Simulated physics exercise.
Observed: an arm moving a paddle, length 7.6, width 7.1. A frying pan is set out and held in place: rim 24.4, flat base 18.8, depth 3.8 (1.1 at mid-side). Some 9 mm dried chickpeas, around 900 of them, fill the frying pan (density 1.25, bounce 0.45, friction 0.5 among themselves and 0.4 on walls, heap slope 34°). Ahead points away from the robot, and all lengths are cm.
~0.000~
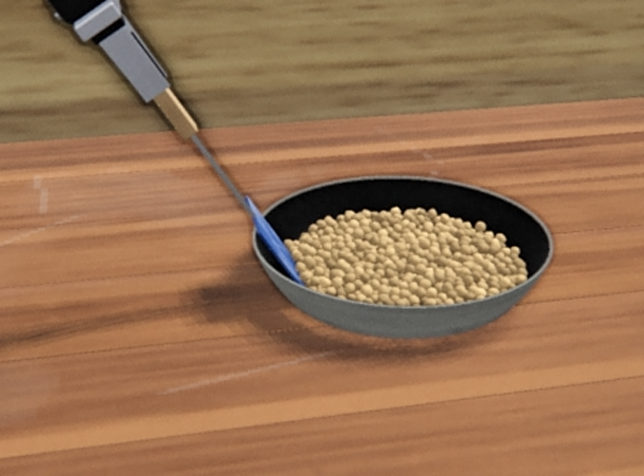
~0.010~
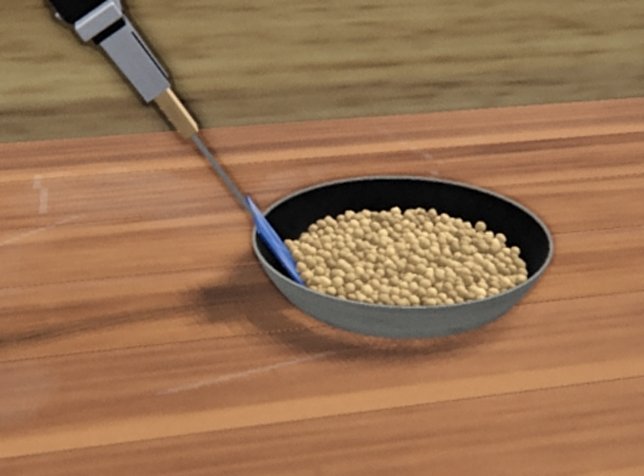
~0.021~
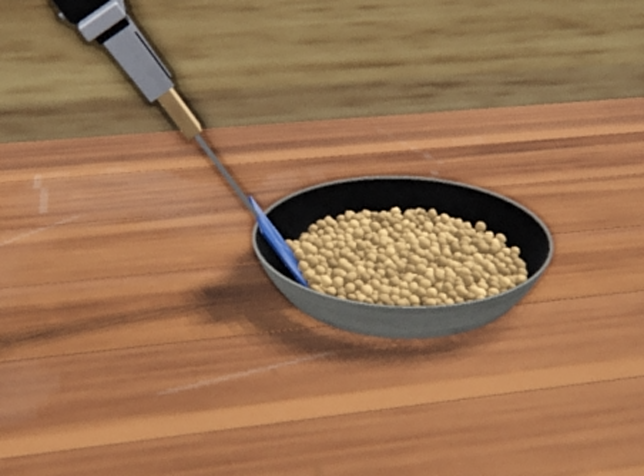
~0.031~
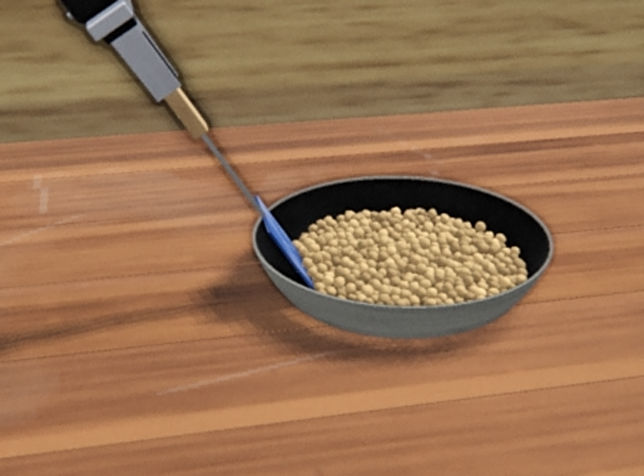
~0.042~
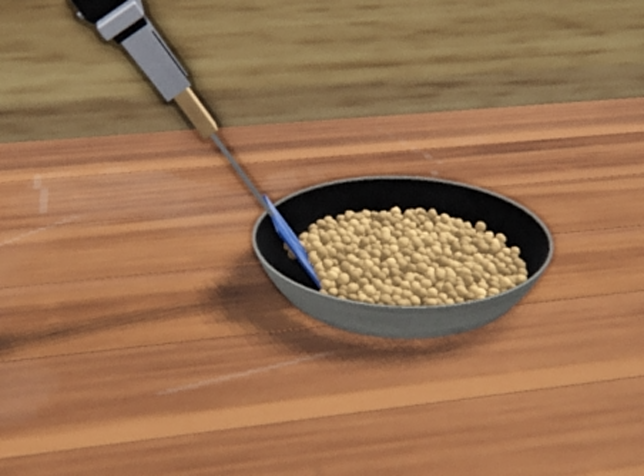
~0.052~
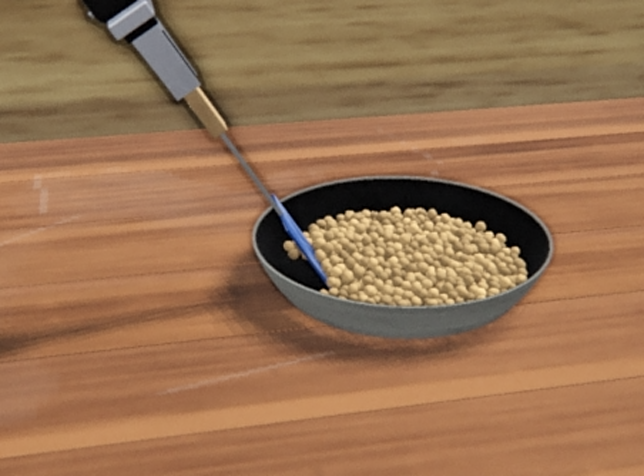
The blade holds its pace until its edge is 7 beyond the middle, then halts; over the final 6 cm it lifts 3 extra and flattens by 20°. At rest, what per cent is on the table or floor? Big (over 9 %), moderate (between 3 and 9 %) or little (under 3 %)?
The share is moderate.
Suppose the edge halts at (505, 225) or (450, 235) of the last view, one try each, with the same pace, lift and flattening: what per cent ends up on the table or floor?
Estimates, in order: 15 % and 0 %.
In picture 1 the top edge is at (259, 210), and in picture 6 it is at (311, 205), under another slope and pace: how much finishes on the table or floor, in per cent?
Near 20 in a hundred.
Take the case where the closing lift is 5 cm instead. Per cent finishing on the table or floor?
About 10 %.
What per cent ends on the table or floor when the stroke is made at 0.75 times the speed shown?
0 %.
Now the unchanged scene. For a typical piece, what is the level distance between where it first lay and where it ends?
Roughly 2 cm.
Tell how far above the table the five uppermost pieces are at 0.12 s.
About 5 cm.
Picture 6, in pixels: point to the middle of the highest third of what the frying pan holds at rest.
Close to pixel (491, 240).
By 0.12 s, sloping 58°, highest piece 5 above the table; 900 in the frying pan.
By 0.19 s, sloping 51°, highest piece 6 above the table; 900 in the frying pan.
By 0.42 s, sloping 38°, highest piece 5 above the table; 852 in the frying pan, 48 on the table or floor.
By 1.47 s, sloping 38°, highest piece 5 above the table; 852 in the frying pan, 48 on the table or floor.
Final count, 852 in the frying pan, 48 on the table or floor. That is 5 % on the table or floor.
